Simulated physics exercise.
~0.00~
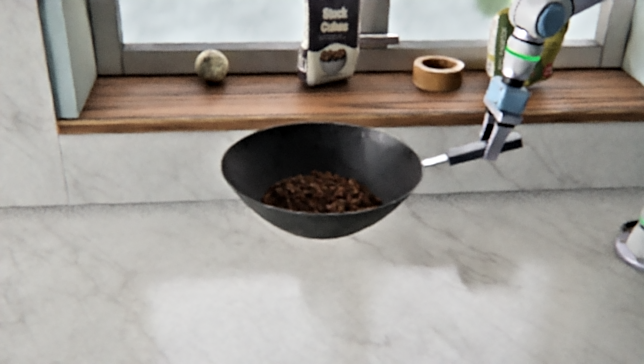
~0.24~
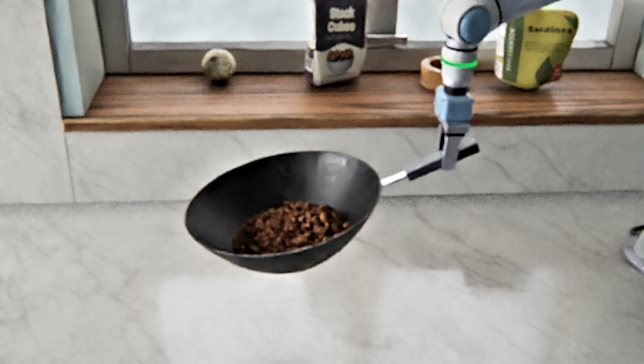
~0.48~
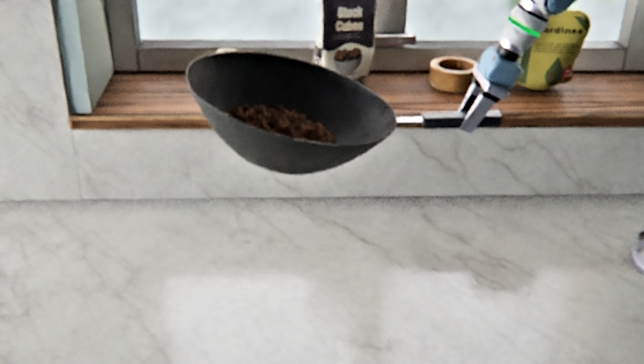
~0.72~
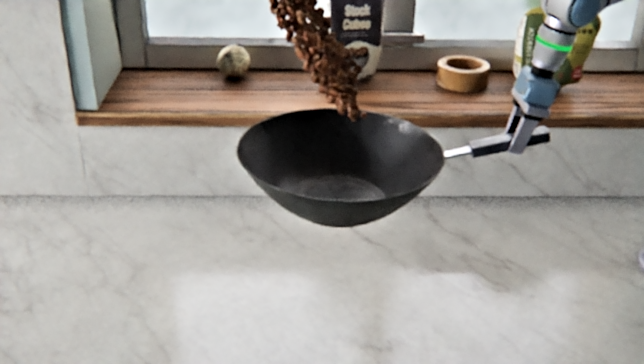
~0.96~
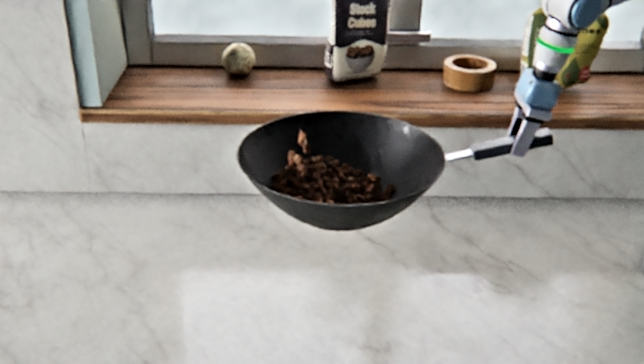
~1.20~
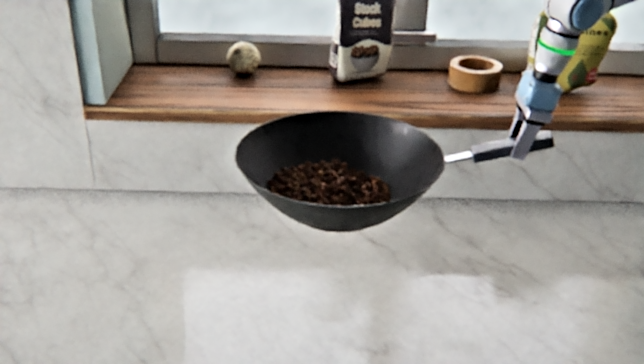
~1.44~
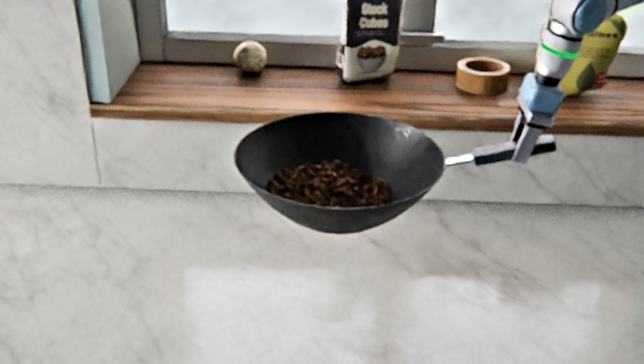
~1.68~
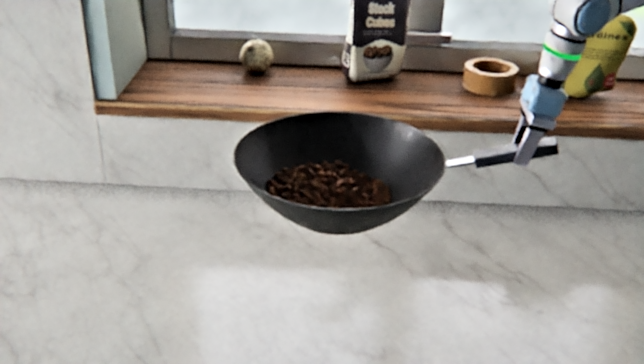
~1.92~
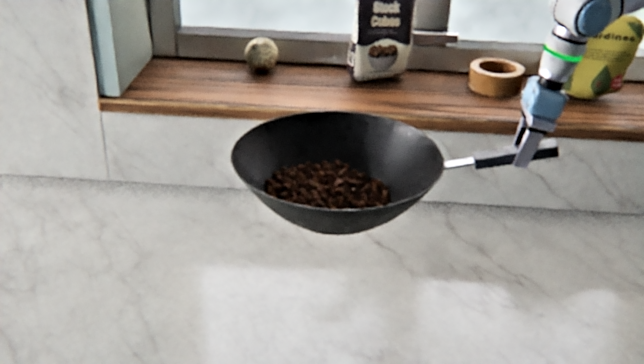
Dark wok gripped by a robot arm tilting and rising, tossing brown pellets high, then catching them and holding still, level.
